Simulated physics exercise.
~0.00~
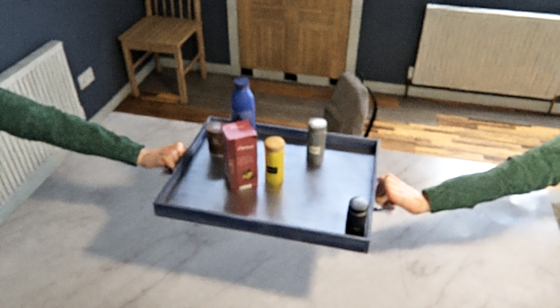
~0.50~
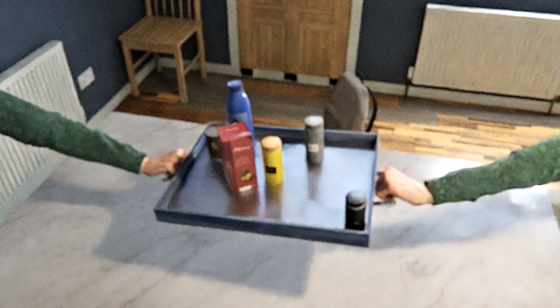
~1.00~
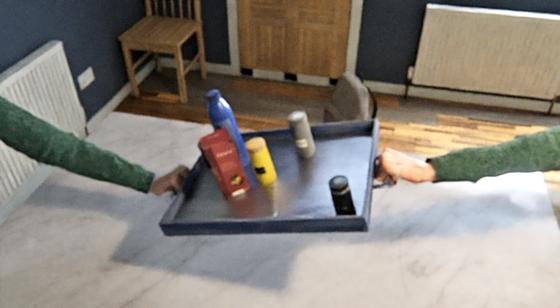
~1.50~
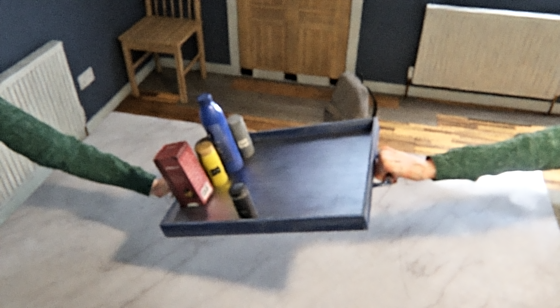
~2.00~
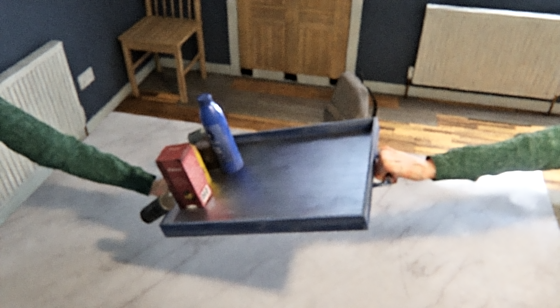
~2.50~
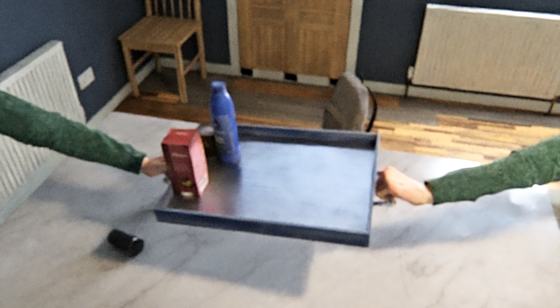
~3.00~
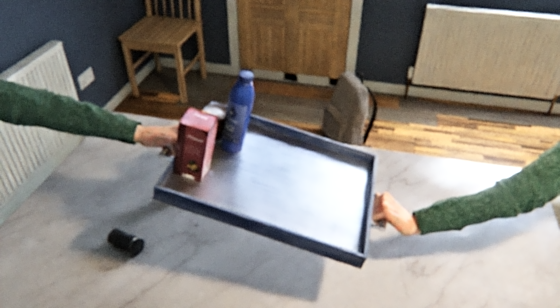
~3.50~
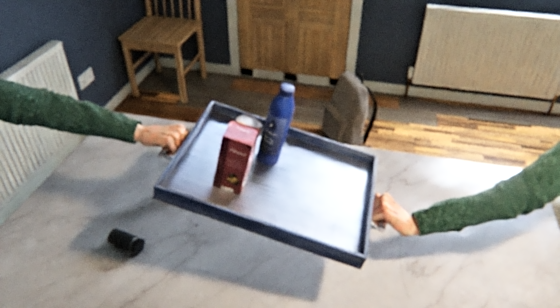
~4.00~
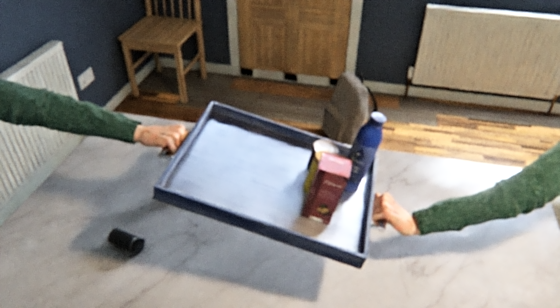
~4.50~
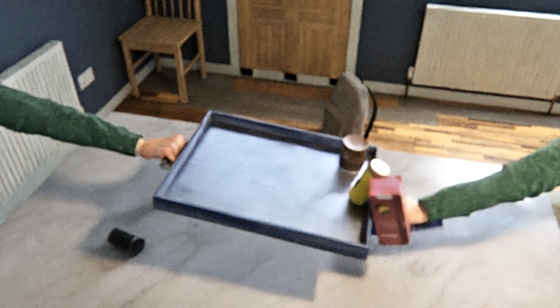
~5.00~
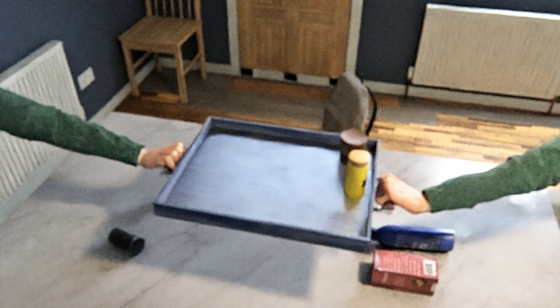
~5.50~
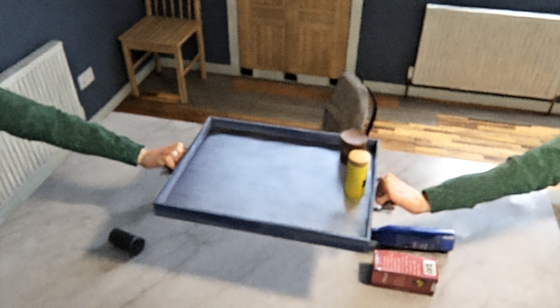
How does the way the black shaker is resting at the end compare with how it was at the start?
At the start the black shaker was standing upright on the tray, but by the end it was lying on its side on the table.
